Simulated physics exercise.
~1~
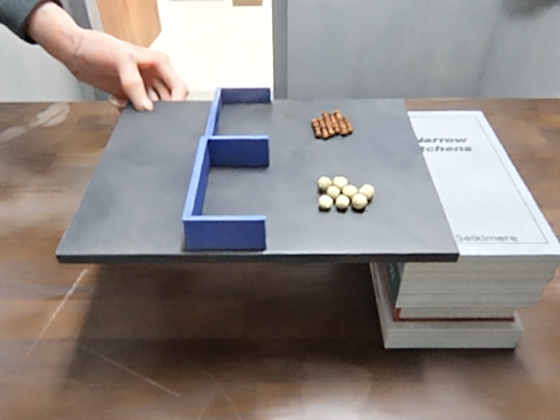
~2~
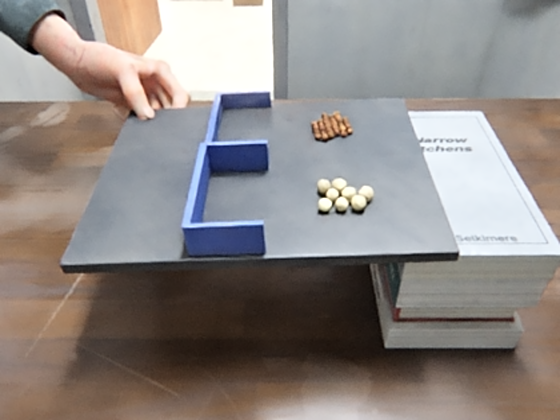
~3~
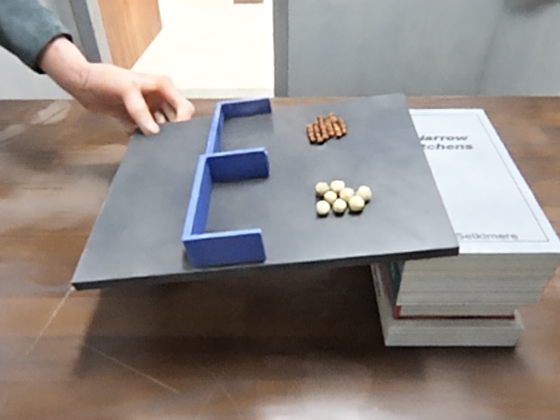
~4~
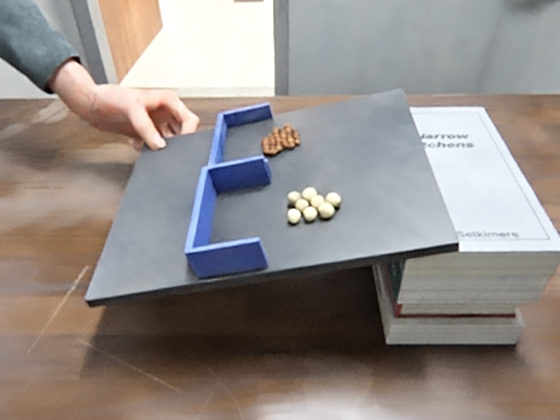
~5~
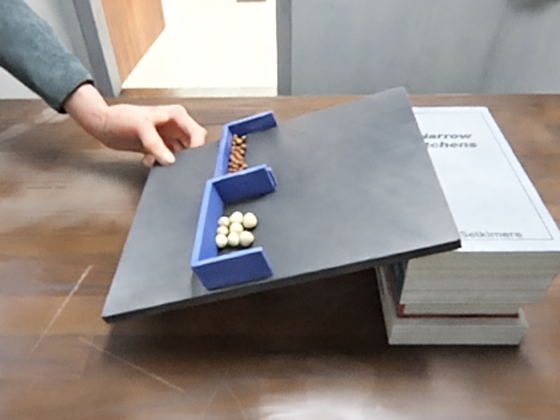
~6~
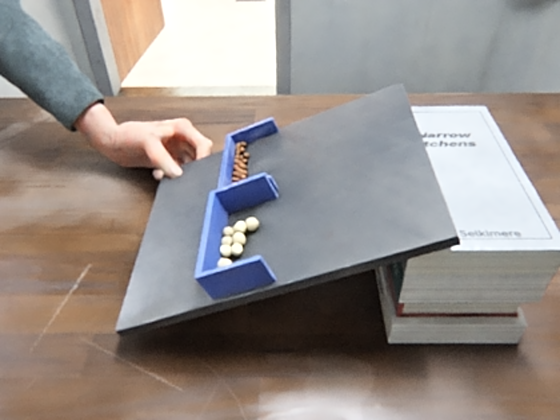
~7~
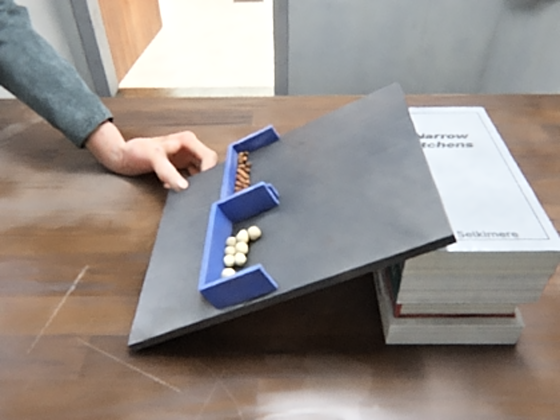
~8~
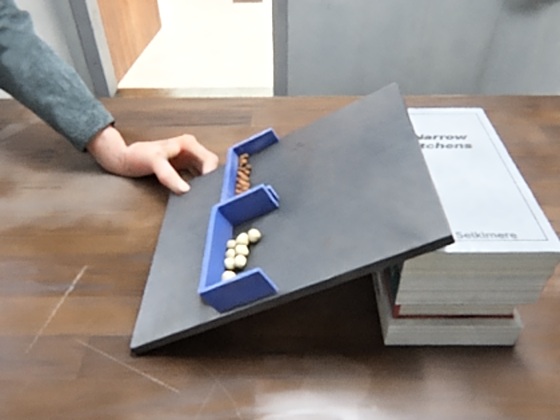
A dark, flat board lies across a brown wooden table, its right side resting on a stack of books, seen from the front and slightly above. Two blue, open-sided barriers stand on its left half, with a cluster of small reddish-brown pieces farther back and pale round balls nearer, both to their right. A hand at the far left edge gradually lowers that side, steepening the slope. The brown pieces start sliding left first, then the pale balls follow. Both groups end up gathered behind their barriers as the board settles at a steep tilt.
